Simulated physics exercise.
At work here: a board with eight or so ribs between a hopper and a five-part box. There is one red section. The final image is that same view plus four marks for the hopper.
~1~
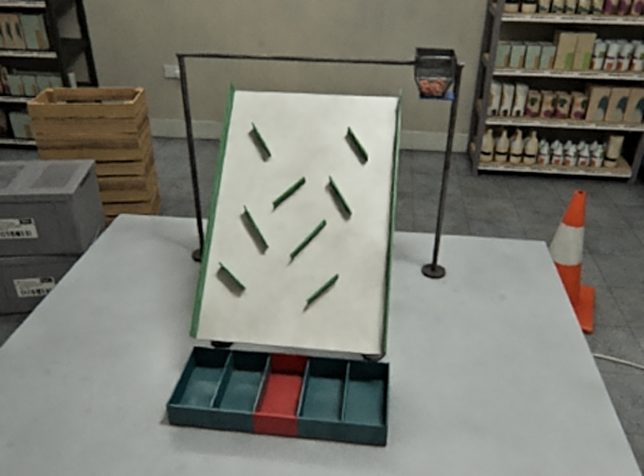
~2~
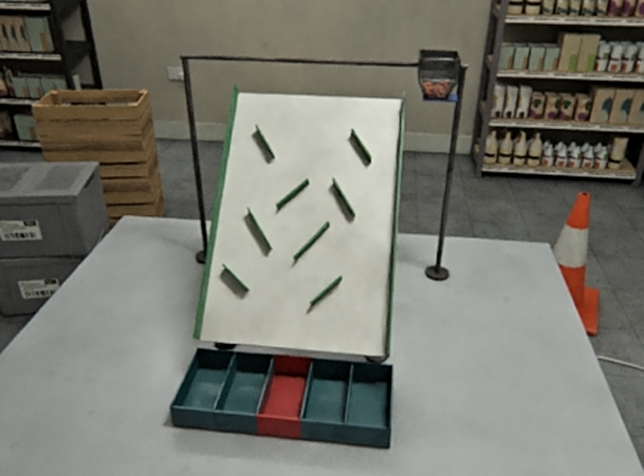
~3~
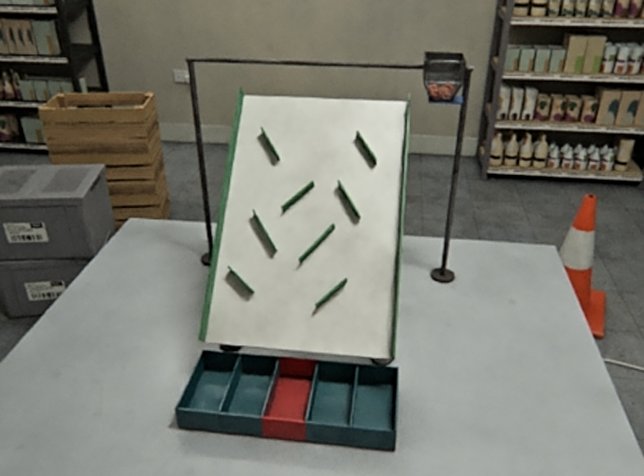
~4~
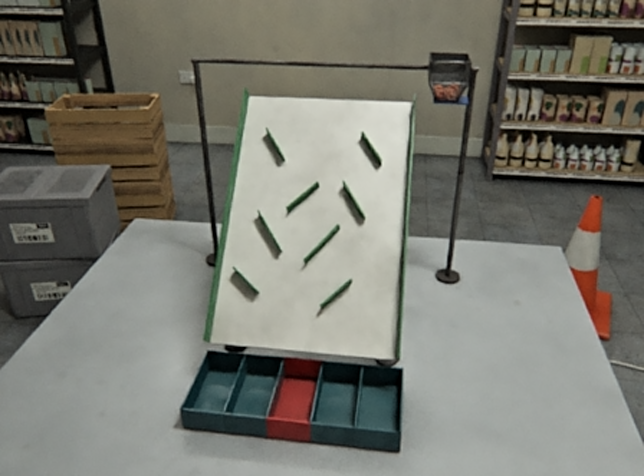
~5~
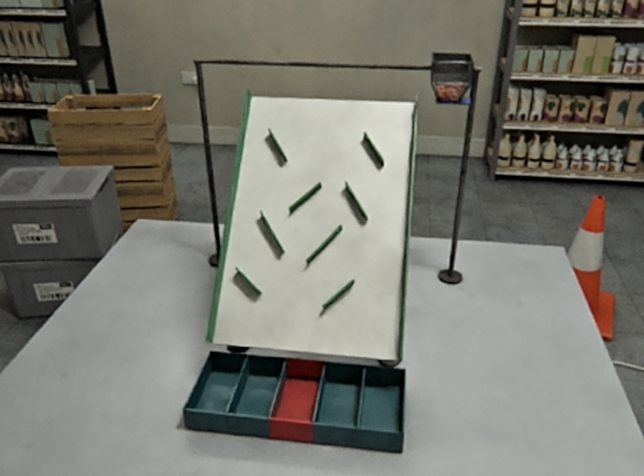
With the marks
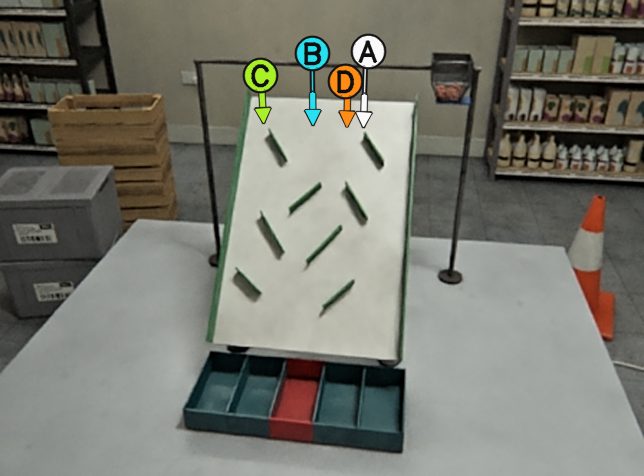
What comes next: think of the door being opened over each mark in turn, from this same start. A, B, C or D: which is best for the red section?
I would pick mark B.
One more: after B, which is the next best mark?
Here it is mark C.
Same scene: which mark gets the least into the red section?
A.
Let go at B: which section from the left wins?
The third from the left.
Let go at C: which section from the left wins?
The first.
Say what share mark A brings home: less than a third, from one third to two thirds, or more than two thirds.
It is less than a third.
On the marked copy, mark A meets the board at (363, 121); mark B meets the board at (312, 119); mark C meets the board at (263, 117); mark D meets the board at (347, 121).
With A, a stray few in the red section, nearly all in other sections, a small part outside the box.
With B, most in the red section, about a quarter in other sections.
With C, about a quarter in the red section, about two thirds in other sections.
With D, a small part in the red section, most in other sections.
